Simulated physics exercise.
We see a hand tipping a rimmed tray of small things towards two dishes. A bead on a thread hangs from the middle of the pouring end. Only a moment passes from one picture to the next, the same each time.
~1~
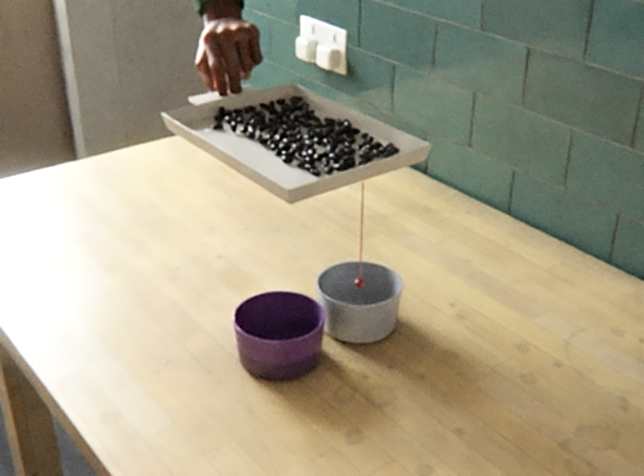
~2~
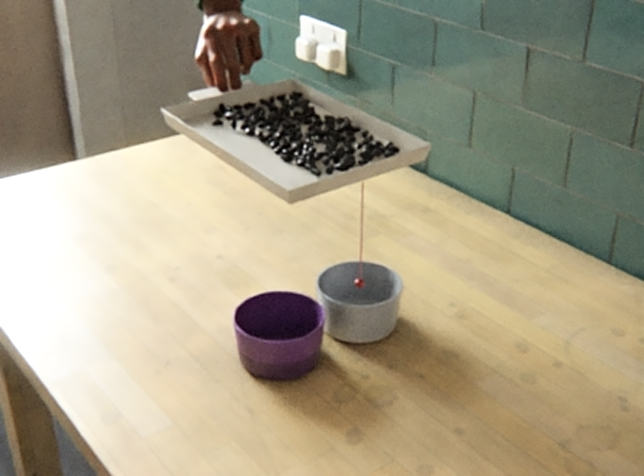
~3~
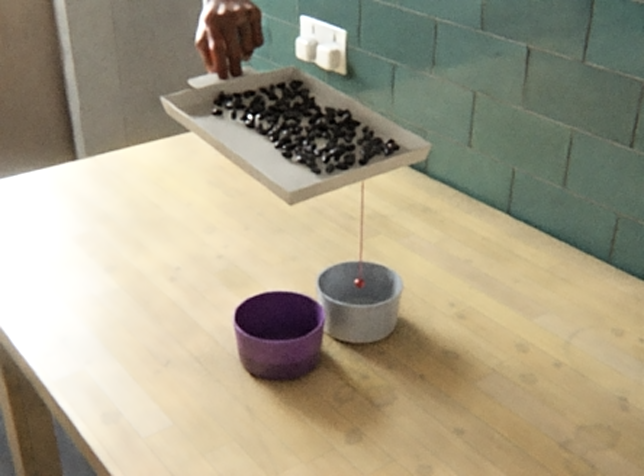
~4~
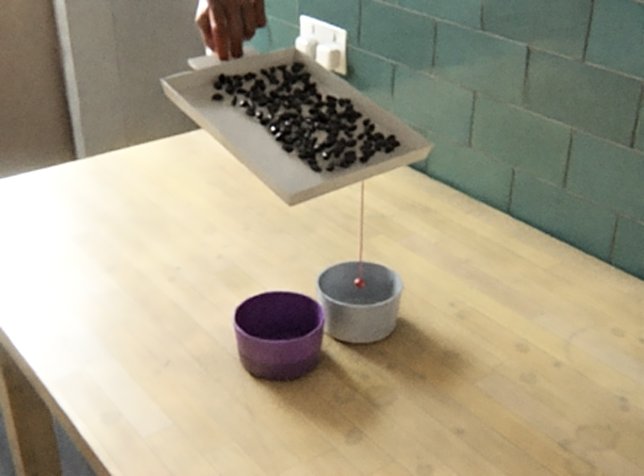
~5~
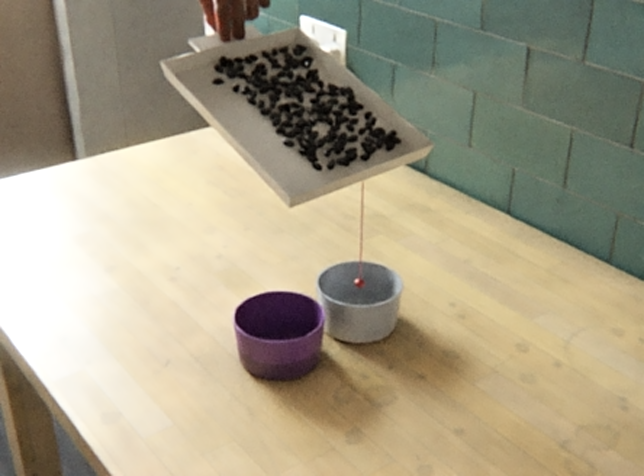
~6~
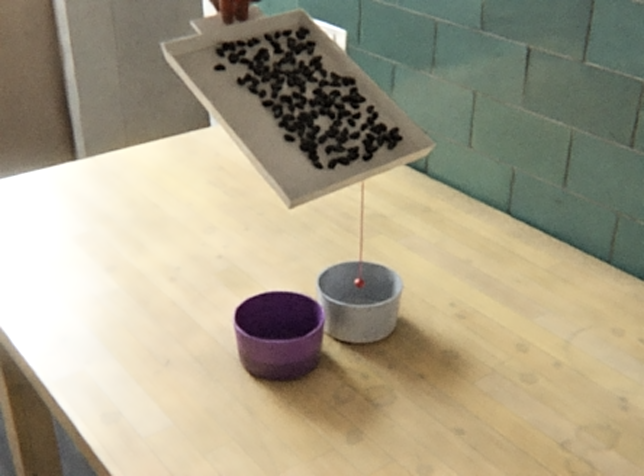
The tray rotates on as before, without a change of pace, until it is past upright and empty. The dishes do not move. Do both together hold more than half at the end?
Together they catch only the smaller part.
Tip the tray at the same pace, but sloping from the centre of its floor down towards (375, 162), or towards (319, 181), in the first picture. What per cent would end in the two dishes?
About 0 and 30 per cent.
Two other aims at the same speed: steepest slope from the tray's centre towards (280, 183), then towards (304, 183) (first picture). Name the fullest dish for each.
First the dish on the left, then the left dish.
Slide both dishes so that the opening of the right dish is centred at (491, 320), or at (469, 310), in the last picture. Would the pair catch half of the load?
The first try: Not half. The second: Not half.
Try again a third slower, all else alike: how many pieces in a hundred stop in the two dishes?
About 10 per cent.
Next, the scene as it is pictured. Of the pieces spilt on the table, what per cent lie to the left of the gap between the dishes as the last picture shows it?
Close to 20 per cent.
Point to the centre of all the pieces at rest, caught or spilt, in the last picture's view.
Around (362, 390).
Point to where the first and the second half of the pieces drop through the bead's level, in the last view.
The first part at (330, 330); the rest at (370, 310).
Soon after the last picture, tray tipped steeply; nearly all on the tray; a small part in the air.
A little later, tray tipped past a quarter turn; about a third on the tray; a stray few in the left dish; about a quarter outside both; about a quarter in the air.
Later still, tray tipped past a quarter turn; a small part in the left dish; a stray few in the right dish; nearly all outside both.
At rest, tray tipped past a quarter turn; a small part in the left dish; a stray few in the right dish; nearly all outside both.
